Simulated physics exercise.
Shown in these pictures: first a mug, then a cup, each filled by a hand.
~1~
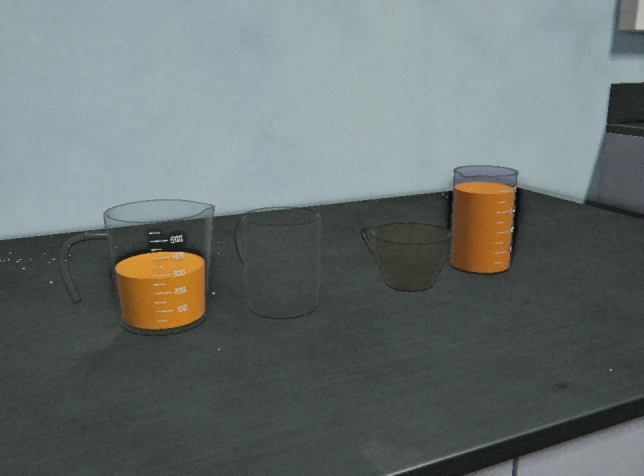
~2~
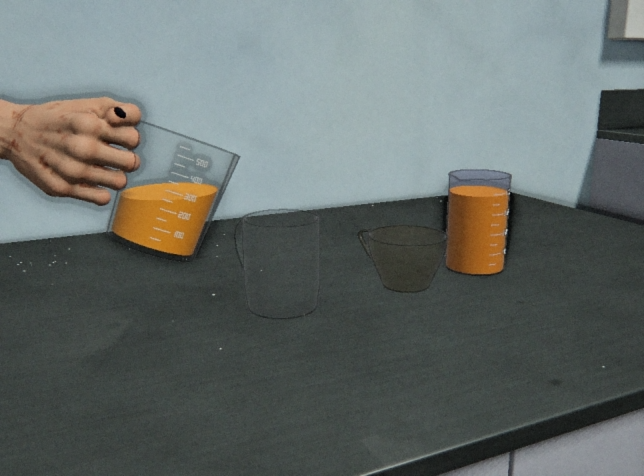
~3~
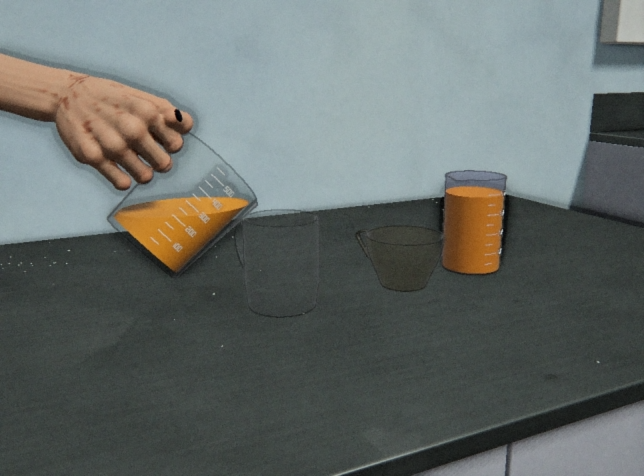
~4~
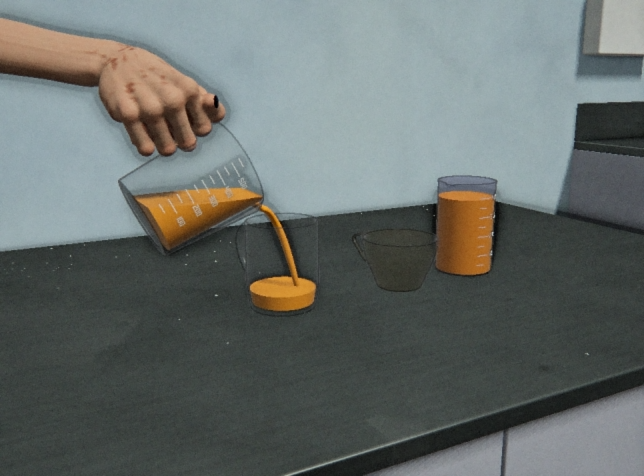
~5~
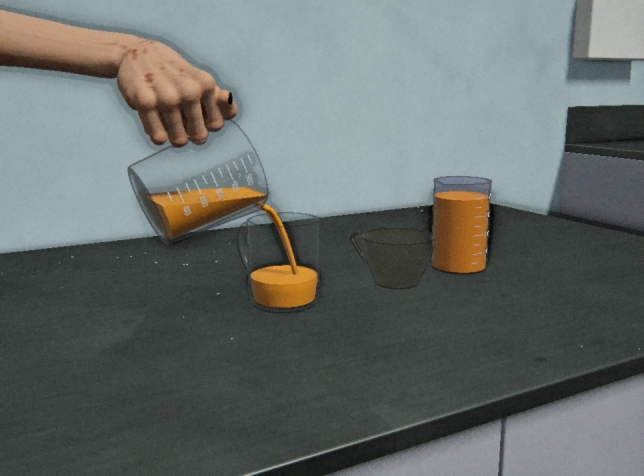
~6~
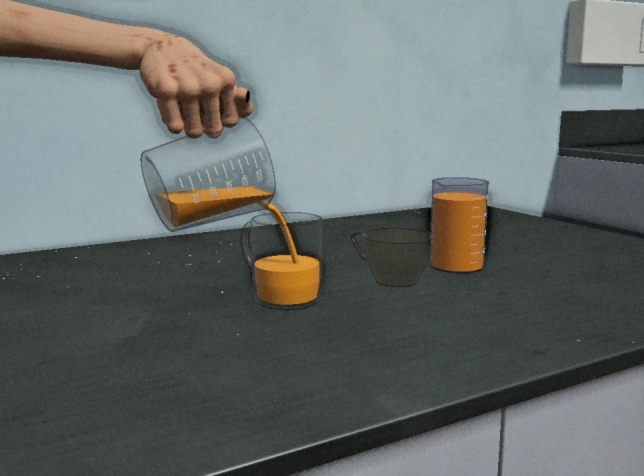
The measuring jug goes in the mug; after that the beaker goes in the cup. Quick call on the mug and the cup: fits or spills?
Mug - fits; cup - spills.
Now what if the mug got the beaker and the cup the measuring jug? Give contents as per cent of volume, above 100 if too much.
Working it through, I get 100 % for the first and 110 % for the second.
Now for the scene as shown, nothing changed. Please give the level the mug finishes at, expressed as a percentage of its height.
65 out of a hundred, or close to it.
Shortly, the mug is about half full.
Then, the mug is about two thirds full.
At the finish, the mug is about two thirds full; the cup is full to the brim, some went over its rim.
